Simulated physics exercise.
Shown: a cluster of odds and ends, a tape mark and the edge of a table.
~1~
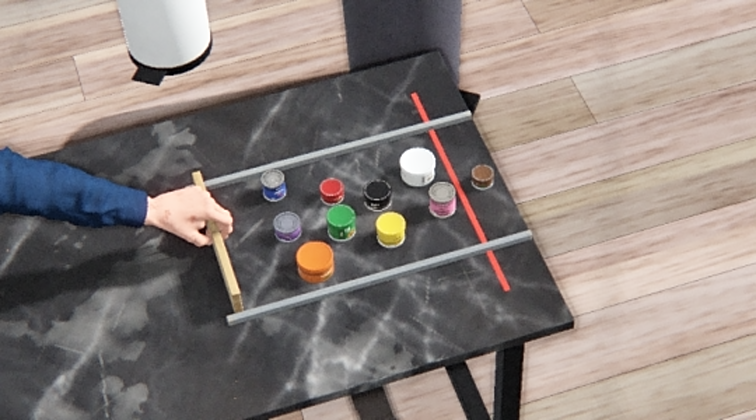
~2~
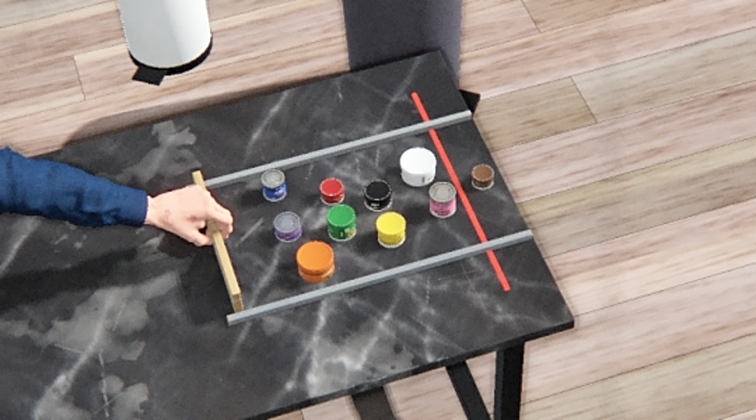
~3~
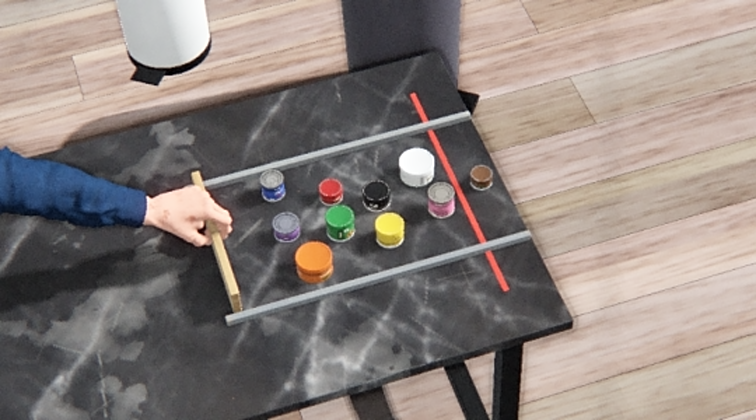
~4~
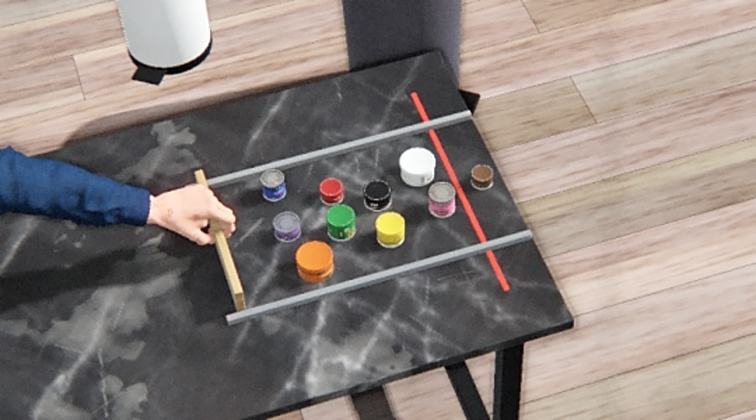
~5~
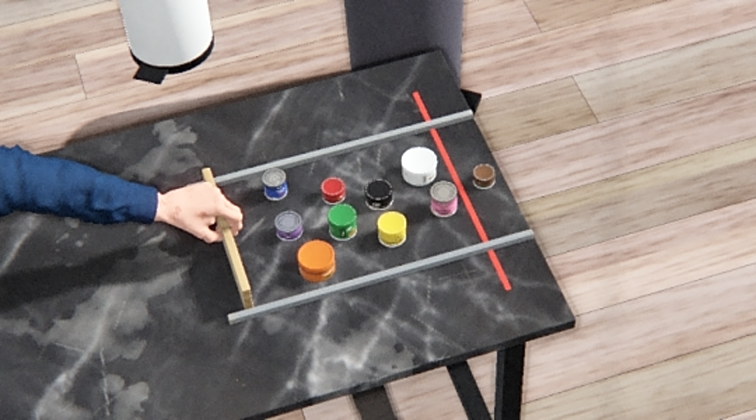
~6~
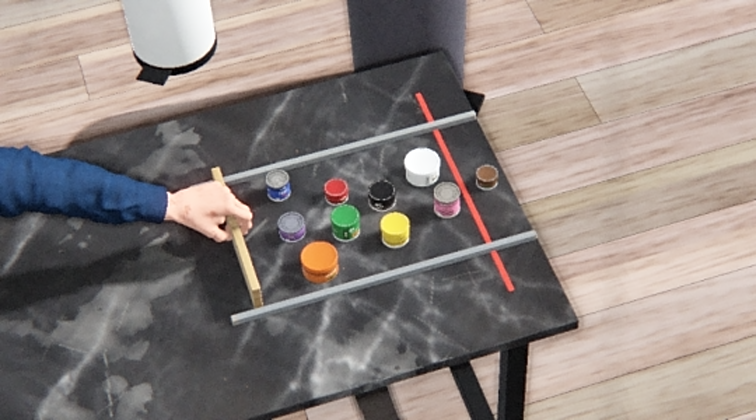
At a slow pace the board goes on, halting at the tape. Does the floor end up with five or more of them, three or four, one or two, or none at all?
Just one or two tumble.
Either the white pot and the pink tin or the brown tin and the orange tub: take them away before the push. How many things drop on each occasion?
Falls come to 0 the first time and 0 the other time.
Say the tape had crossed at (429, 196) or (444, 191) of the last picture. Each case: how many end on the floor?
You'd get 0 the first time and 0 the second.
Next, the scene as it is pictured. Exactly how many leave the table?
Total count: 1.
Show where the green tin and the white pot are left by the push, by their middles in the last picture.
The green tin at (483, 192), the white pot at (481, 138).
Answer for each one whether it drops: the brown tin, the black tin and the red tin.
Result: Brown tin gone, black tin safe, red tin safe.
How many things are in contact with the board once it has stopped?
That number would be 5.
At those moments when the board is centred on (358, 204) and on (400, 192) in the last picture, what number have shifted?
Up to then 7, and up to the other point 9.
Soon after, none off yet; brown tin at rest near (487, 178); pink tin at rest near (447, 201); white pot at rest near (422, 168).
Then, none off yet; brown tin at rest near (487, 178); pink tin moved about its own width near (473, 189); white pot moved about its own width near (446, 153).
By the end, the number that fall off is one or two; fallen, brown tin.
